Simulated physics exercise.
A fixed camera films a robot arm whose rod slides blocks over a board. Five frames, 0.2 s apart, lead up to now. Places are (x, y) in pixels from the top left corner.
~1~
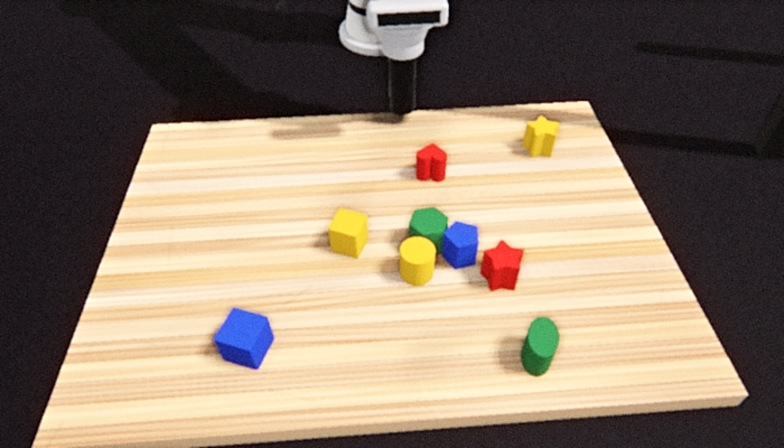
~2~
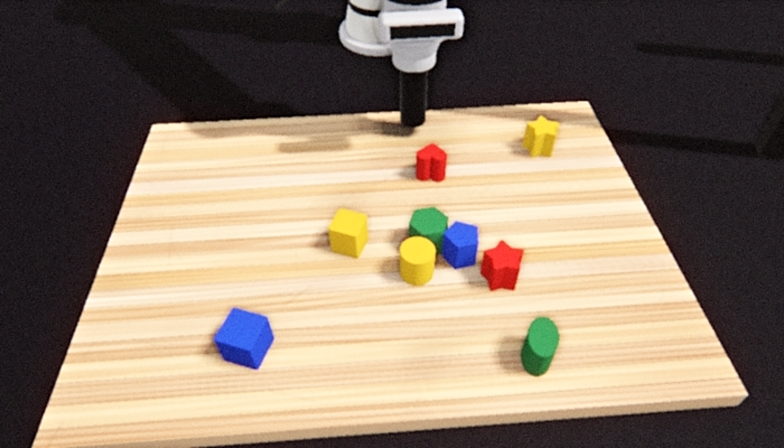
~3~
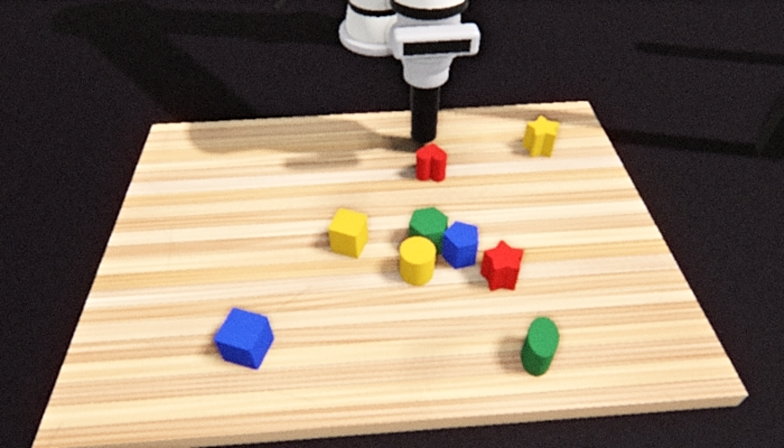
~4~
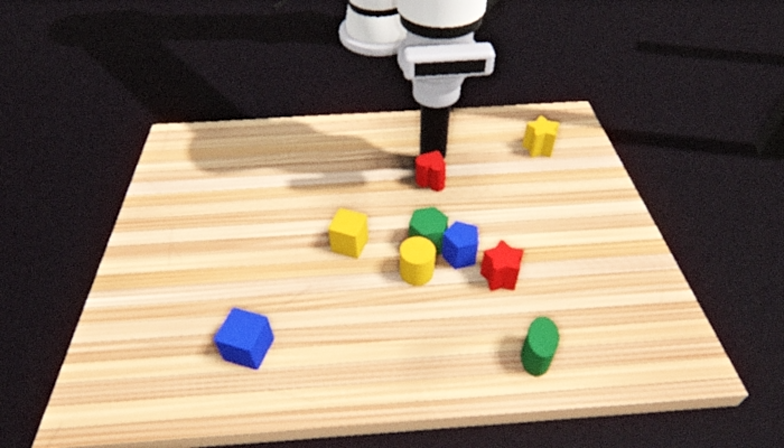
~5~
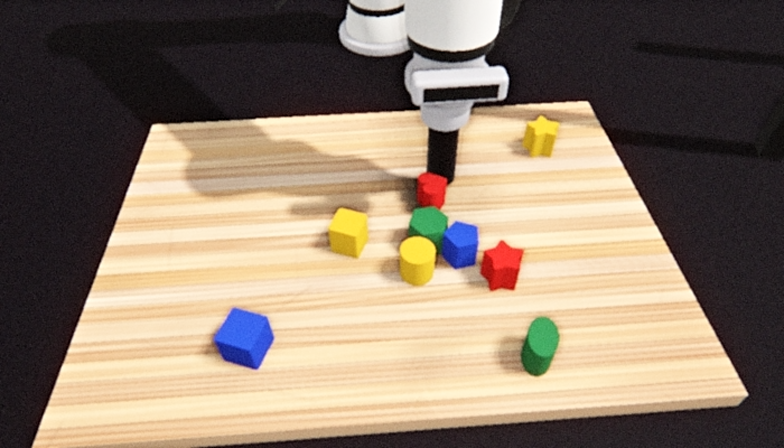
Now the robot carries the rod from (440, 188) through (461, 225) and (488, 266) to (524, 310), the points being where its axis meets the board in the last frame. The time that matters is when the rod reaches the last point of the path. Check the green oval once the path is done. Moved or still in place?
At the end of the path, it will have moved.
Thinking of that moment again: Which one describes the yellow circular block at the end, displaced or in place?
It ends up on the same spot.
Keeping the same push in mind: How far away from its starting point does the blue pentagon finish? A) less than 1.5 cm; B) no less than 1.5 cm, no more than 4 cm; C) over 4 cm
Option B.
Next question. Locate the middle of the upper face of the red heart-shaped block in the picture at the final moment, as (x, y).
My best guess is (430, 196).
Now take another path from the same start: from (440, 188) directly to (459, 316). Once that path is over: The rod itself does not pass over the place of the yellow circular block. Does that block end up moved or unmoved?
That block slides.
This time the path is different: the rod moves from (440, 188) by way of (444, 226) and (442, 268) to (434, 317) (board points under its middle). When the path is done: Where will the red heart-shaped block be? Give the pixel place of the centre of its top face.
At the end it should sit near (417, 206).
The first path, step by step. One third of the way, rod (462, 214); red heart-shaped block (430, 196), turned 40° clockwise.
Two thirds of the way, rod (490, 256); red heart-shaped block (430, 196), turned 40° clockwise; blue pentagon (464, 255), turned 45° clockwise; red star (513, 264).
At the end, rod (527, 300); yellow circular block not moved; red heart-shaped block (430, 196), turned 40° clockwise; blue pentagon (464, 256), turned 45° clockwise; red star (556, 312); green oval (550, 348).
